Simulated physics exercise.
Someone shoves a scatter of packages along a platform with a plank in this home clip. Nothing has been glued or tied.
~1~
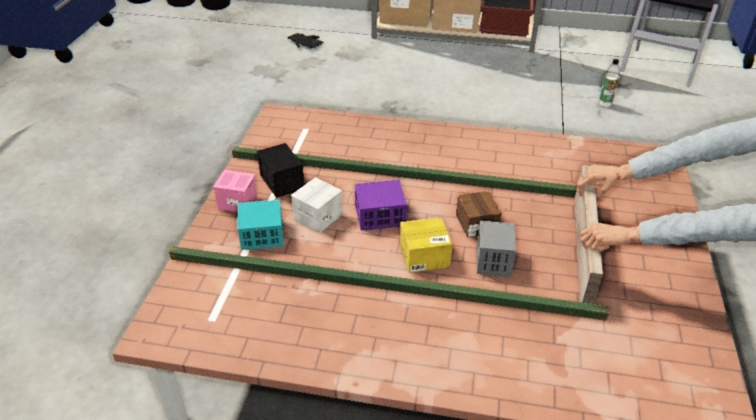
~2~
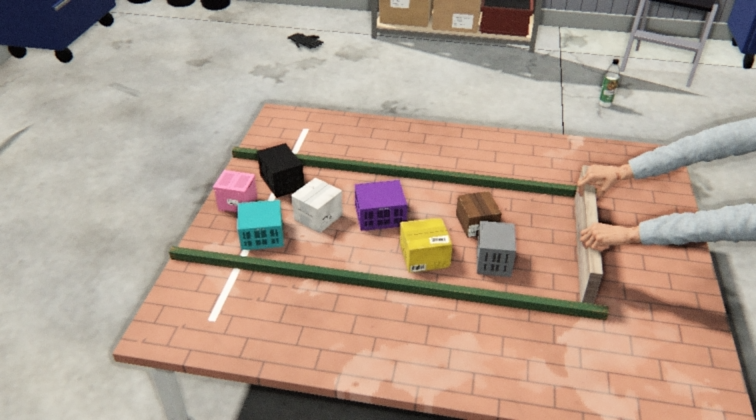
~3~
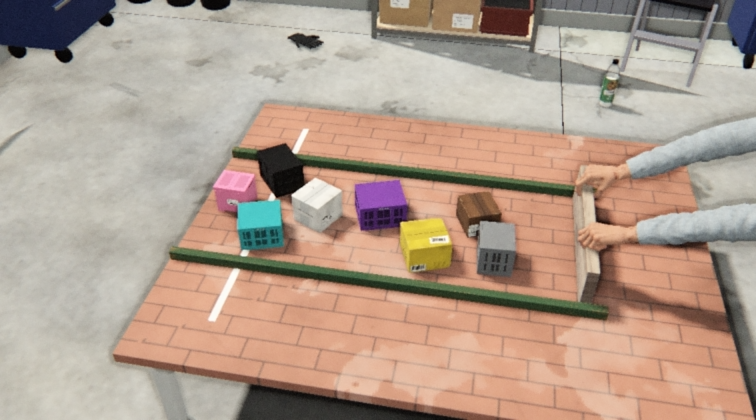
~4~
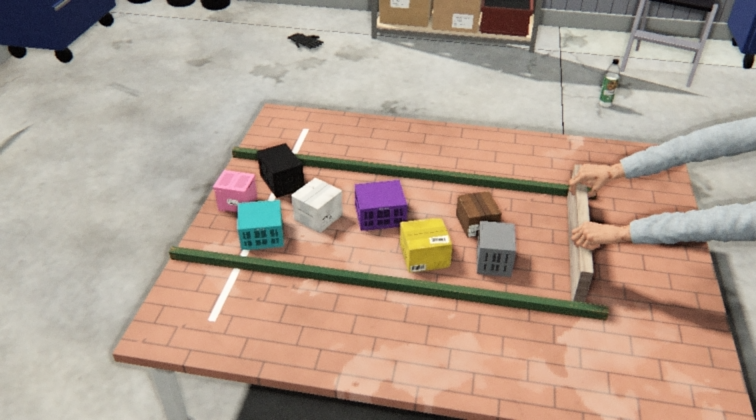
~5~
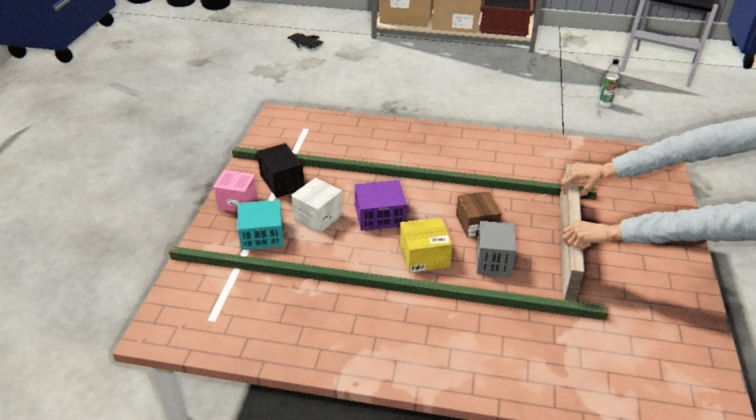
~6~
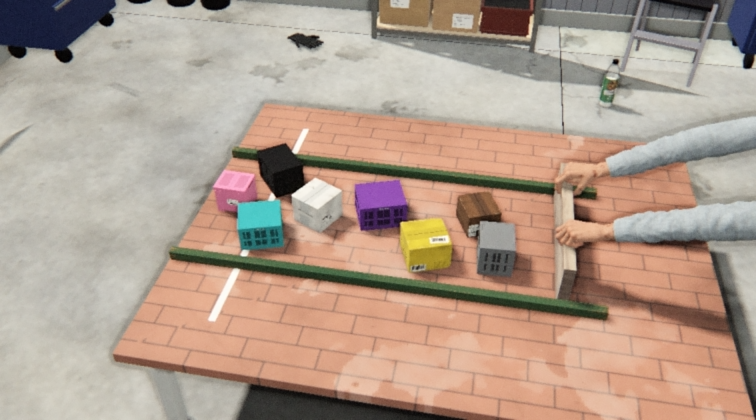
A wooden plank, gripped by two hands reaching in from the right, rests at first near the end of a brick-patterned platform between two green rails. It then slides slowly a short way left toward the scattered packages, still short of the grey crate, while all the packages stay still.
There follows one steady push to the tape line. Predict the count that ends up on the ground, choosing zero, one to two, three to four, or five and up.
The fall count stops at three or four.
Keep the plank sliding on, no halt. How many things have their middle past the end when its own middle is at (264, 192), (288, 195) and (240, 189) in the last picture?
The numbers past the end are 3, 3 and 5.
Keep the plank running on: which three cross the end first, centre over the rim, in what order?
Listing earliest first, you get the pink tote, the white box and the turquoise crate.
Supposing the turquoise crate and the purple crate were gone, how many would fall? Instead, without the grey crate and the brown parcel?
The count is 1 in the first case and 1 in the second.
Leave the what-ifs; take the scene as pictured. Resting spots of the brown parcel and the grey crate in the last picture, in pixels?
Middles: Around (253, 192) and around (240, 216).
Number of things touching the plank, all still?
It is in contact with 3.
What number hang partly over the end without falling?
The total here is 2.
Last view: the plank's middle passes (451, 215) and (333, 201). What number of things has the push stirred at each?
Respectively 3 and 8.
Soon after, none off yet; pink tote at rest near (236, 193); black crate at rest near (281, 170); turquoise crate at rest near (261, 225).
In the end, the number that fall off is three or four; gone, white box, turquoise crate and pink tote.
